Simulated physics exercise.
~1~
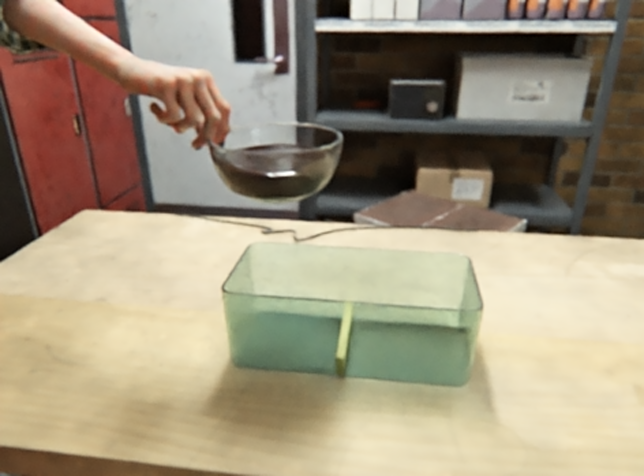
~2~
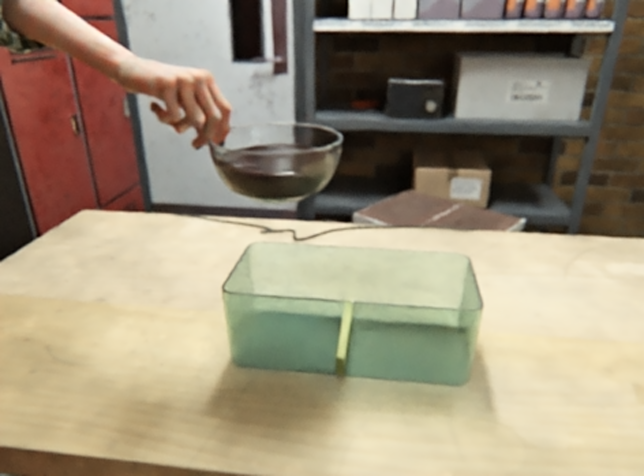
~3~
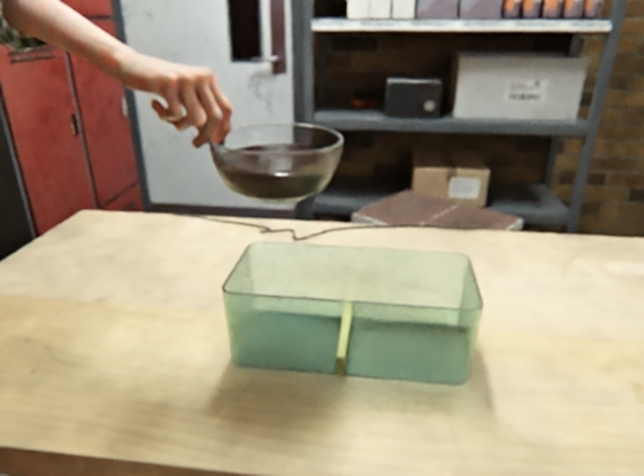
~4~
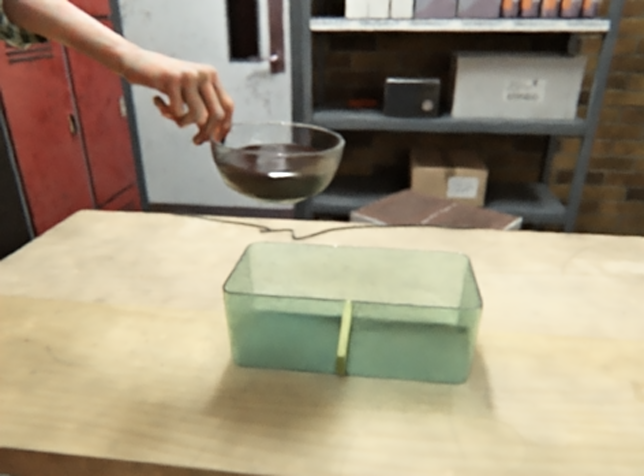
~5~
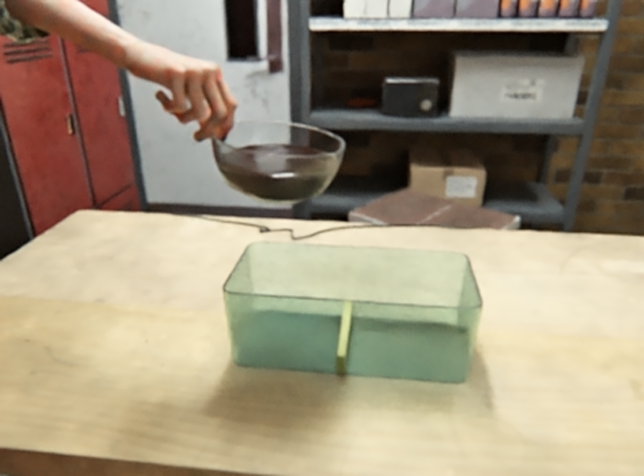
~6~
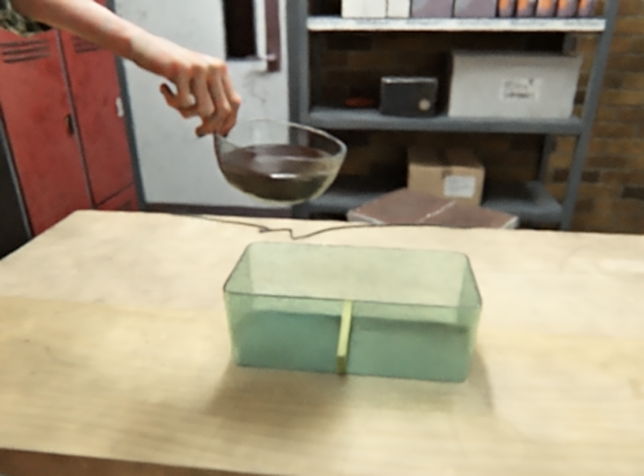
To begin with, a hand at the left grips a clear glass bowl of dark liquid, level above a pale green, see-through basin parted by a yellowish wall on a wooden table. The hand then tilts the bowl slightly to the right, while the basin stays still.
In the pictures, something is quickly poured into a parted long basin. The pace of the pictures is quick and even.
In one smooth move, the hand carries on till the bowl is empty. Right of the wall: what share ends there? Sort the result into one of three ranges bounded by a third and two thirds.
It falls in the top range, above two thirds.
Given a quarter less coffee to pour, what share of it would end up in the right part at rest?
Estimated share: Close to 80 per cent.
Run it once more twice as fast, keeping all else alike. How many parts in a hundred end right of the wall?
Roughly 70 percent.
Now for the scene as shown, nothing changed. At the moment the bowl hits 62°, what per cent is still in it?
It works out to close to 60 percent.
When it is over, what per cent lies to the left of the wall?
20 in a hundred.
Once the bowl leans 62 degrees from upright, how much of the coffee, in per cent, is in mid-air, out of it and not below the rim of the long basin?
Somewhere around 35 per cent of it.
A moment on, the bowl is tipped part way and 59 per cent is still to pour, 0 is left of the wall and 5 right of it.
Next, the bowl is tipped on its side and 9 per cent is still to pour, 7 is left of the wall and 71 right of it.
Then the bowl is tipped on its side and 0 per cent is still to pour, 16 is left of the wall and 83 right of it.
Later the bowl is tipped on its side and 0 per cent is still to pour, 18 is left of the wall and 82 right of it.
Finally, 19 per cent lies left of the wall, 81 right of it and 0 outside.
